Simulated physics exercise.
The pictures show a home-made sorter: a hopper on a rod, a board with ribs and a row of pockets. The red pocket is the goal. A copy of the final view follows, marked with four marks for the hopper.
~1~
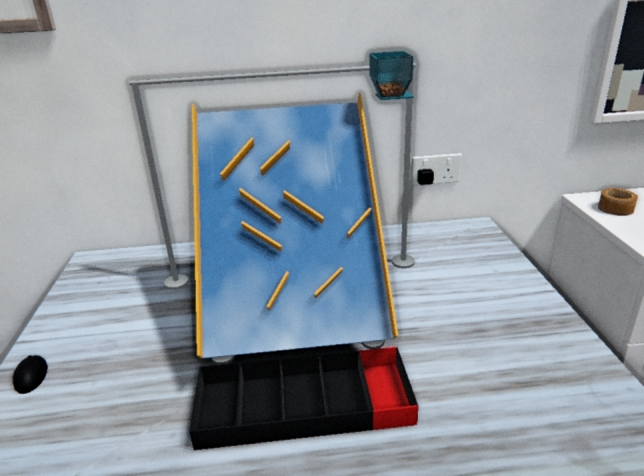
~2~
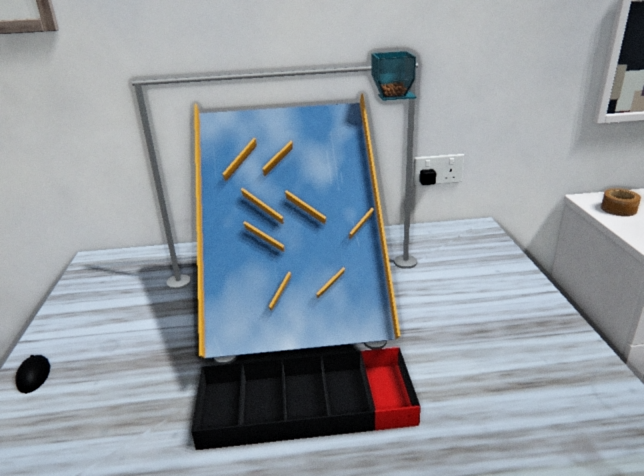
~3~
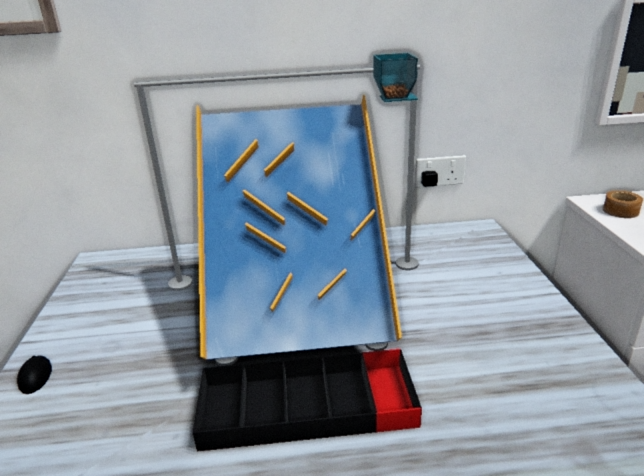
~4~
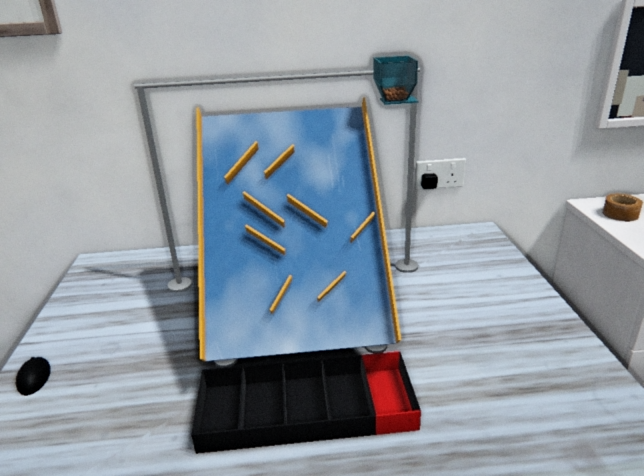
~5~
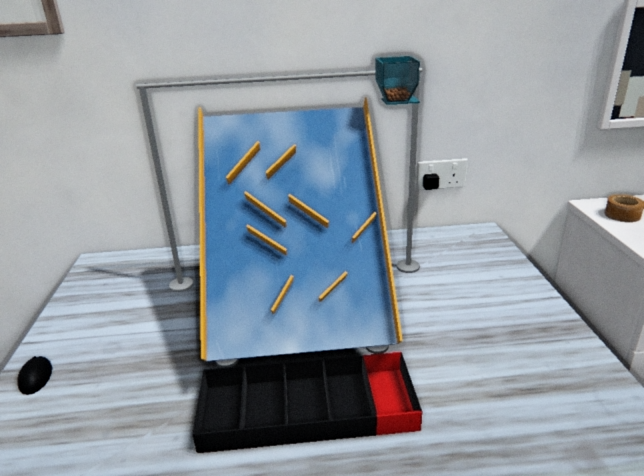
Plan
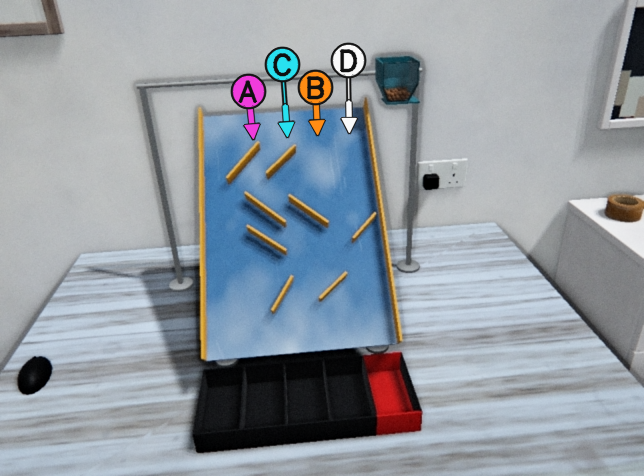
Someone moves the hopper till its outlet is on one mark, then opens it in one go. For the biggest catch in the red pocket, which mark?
B works best here.
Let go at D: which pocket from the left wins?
The second.
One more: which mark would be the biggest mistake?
A.
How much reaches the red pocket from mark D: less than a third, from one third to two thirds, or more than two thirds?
It is less than a third.
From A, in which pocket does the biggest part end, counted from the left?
The first.
On the marked copy, mark A meets the board at (252, 133); mark B meets the board at (317, 129); mark C meets the board at (287, 131); mark D meets the board at (349, 127).
With A, not one piece in the red pocket, almost all in other pockets, about a tenth outside the box.
With B, roughly a third in the red pocket, roughly two thirds in other pockets, just a few outside the box.
With C, about a tenth in the red pocket, the larger part in other pockets.
With D, about a tenth in the red pocket, the larger part in other pockets, just a few held on the board.
